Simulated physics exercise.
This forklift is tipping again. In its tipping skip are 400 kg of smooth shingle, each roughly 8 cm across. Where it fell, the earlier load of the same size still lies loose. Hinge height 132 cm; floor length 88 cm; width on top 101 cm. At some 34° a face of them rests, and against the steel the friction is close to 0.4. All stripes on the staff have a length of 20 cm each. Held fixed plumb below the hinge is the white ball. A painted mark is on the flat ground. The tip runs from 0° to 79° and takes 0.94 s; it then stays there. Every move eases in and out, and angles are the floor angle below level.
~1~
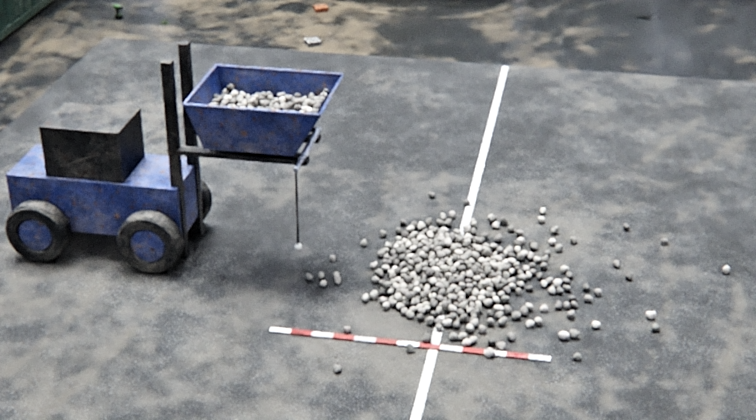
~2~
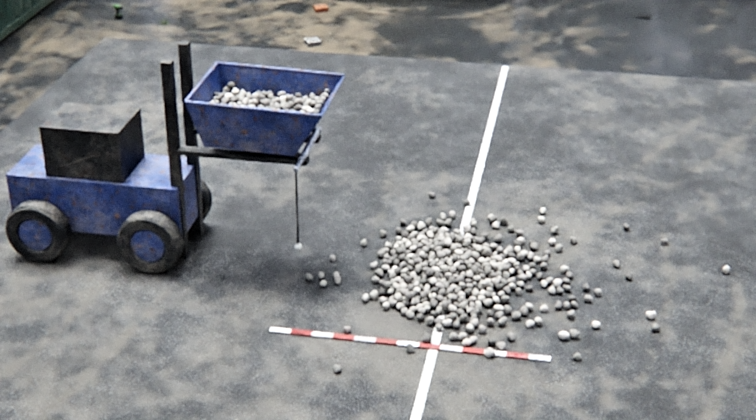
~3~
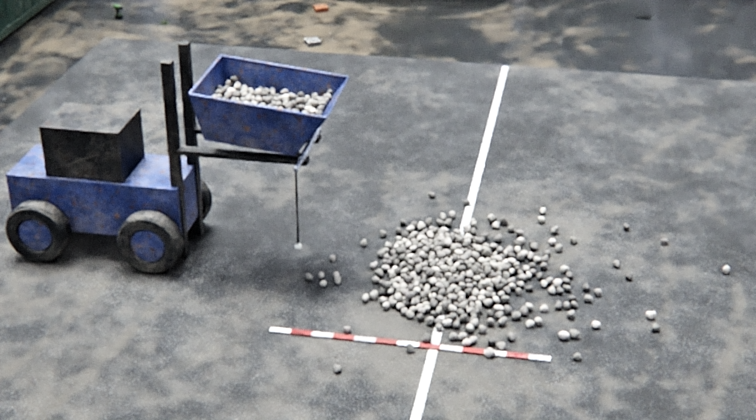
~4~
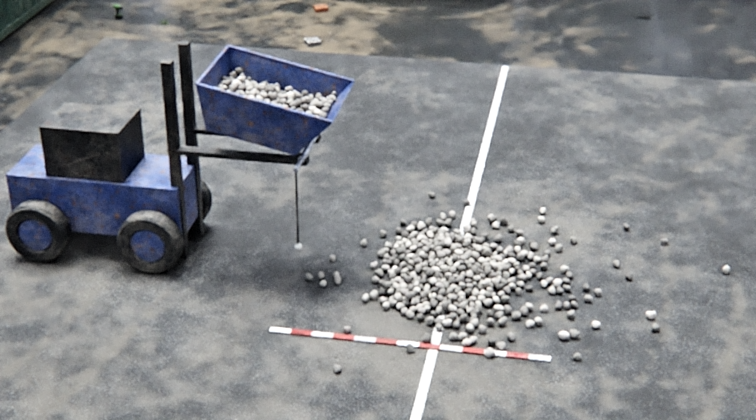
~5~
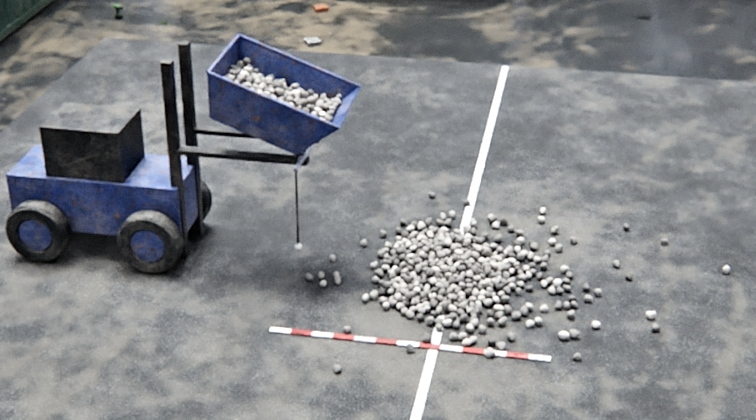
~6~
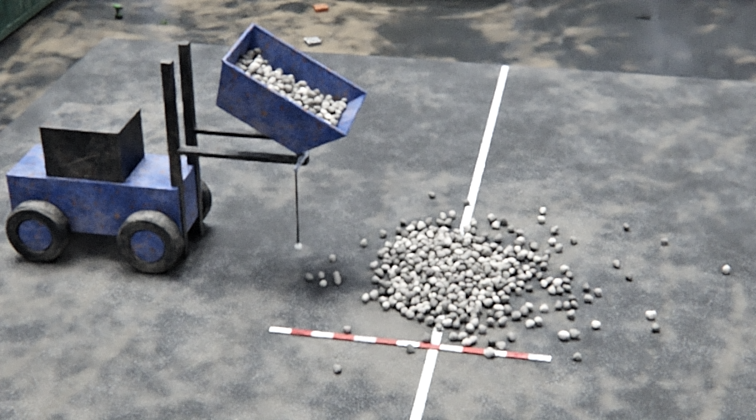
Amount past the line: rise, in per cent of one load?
50 percent.
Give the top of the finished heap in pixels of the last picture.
Near (436, 252).
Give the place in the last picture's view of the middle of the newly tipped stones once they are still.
The centre sits about (444, 268).
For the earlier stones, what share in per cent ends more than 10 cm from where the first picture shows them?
35 per cent.
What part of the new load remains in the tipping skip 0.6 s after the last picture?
Close to 85 per cent of the load.
Then, 0.3 s after the last picture the floor is at 66°; in per cent of one load, 100 in the tipping skip, 51 short of the line, 48 past the line; the foremost stones are at (646, 275).
Then, 0.6 s after the last picture the floor is at 79°; in per cent of one load, 84 in the tipping skip, 67 short of the line, 48 past the line; the foremost stones are at (646, 275).
Then, 1.0 s after the last picture the floor is at 79°; in per cent of one load, 25 in the tipping skip, 106 short of the line, 69 past the line; the foremost stones are at (646, 275).
Then, 3.6 s after the last picture the floor is at 79°; in per cent of one load, 0 in the tipping skip, 101 short of the line, 98 past the line; the foremost stones are at (695, 277). Net gain past the line, 50.
